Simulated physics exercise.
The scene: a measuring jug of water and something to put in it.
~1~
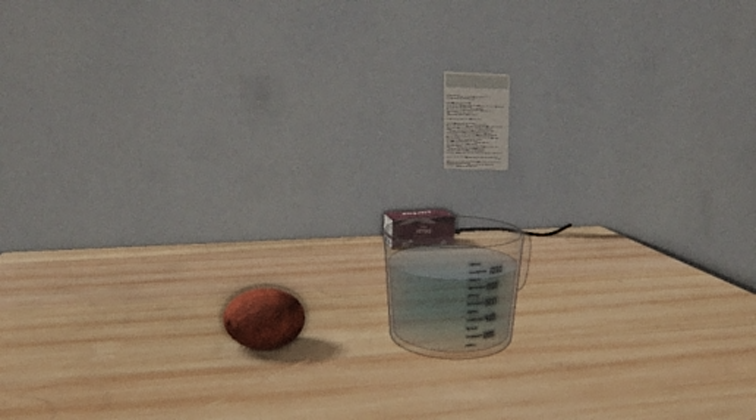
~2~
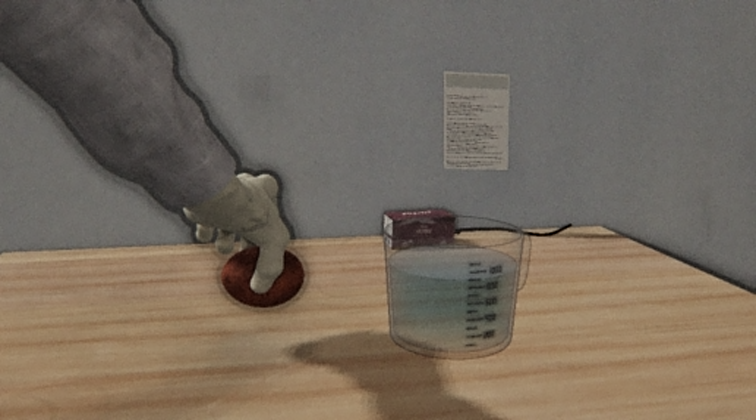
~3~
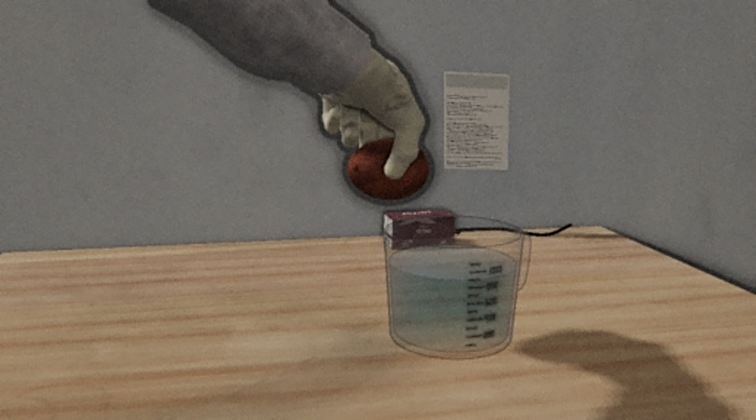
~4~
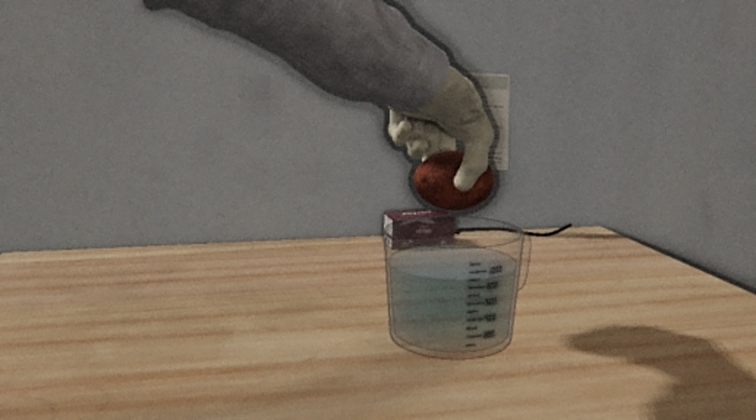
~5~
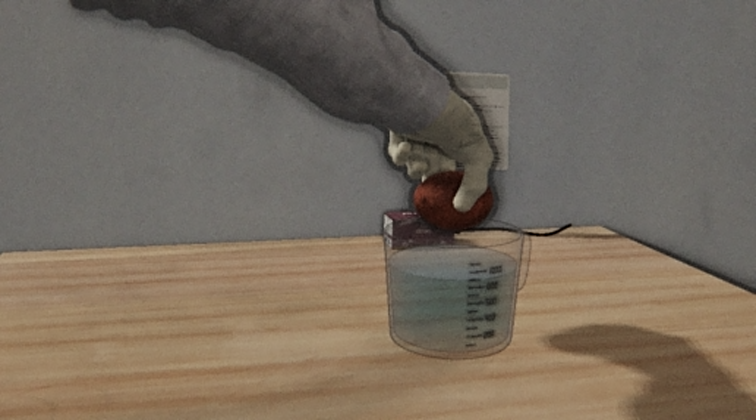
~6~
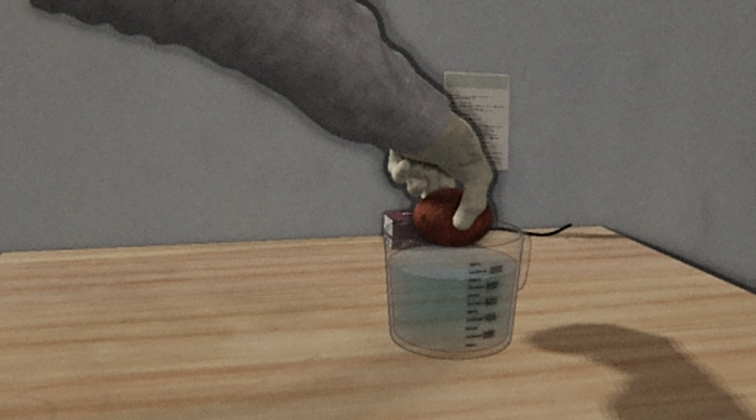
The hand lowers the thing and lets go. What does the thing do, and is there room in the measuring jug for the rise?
It ends on the bottom, and the measuring jug keeps it all in.
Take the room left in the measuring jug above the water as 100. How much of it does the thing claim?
Roughly 40 per cent.
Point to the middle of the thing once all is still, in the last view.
Near (451, 302).
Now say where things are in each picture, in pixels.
In the first picture, the potato lies on the top at (265, 319); measuring jug (452, 280) about two thirds full.
In the second picture, a hand picks up the potato at (264, 277); measuring jug about two thirds full, surface at (452, 261).
In the third picture, the potato is carried over at (389, 170); measuring jug (452, 280) about two thirds full.
In the fourth picture, the potato is above the measuring jug at (455, 181); measuring jug about two thirds full, surface at (452, 261).
In the fifth picture, the potato comes down at (454, 201); measuring jug (452, 280) about two thirds full.
In the sixth picture, the potato is just over the surface at (453, 218); measuring jug about two thirds full, surface at (452, 261).
Soon after, the potato enters the water; the measuring jug is about three quarters full.
Later, the potato goes on down; the measuring jug is about three quarters full.
In the end, the potato lies on the bottom; the measuring jug is about three quarters full; nothing is spilt.
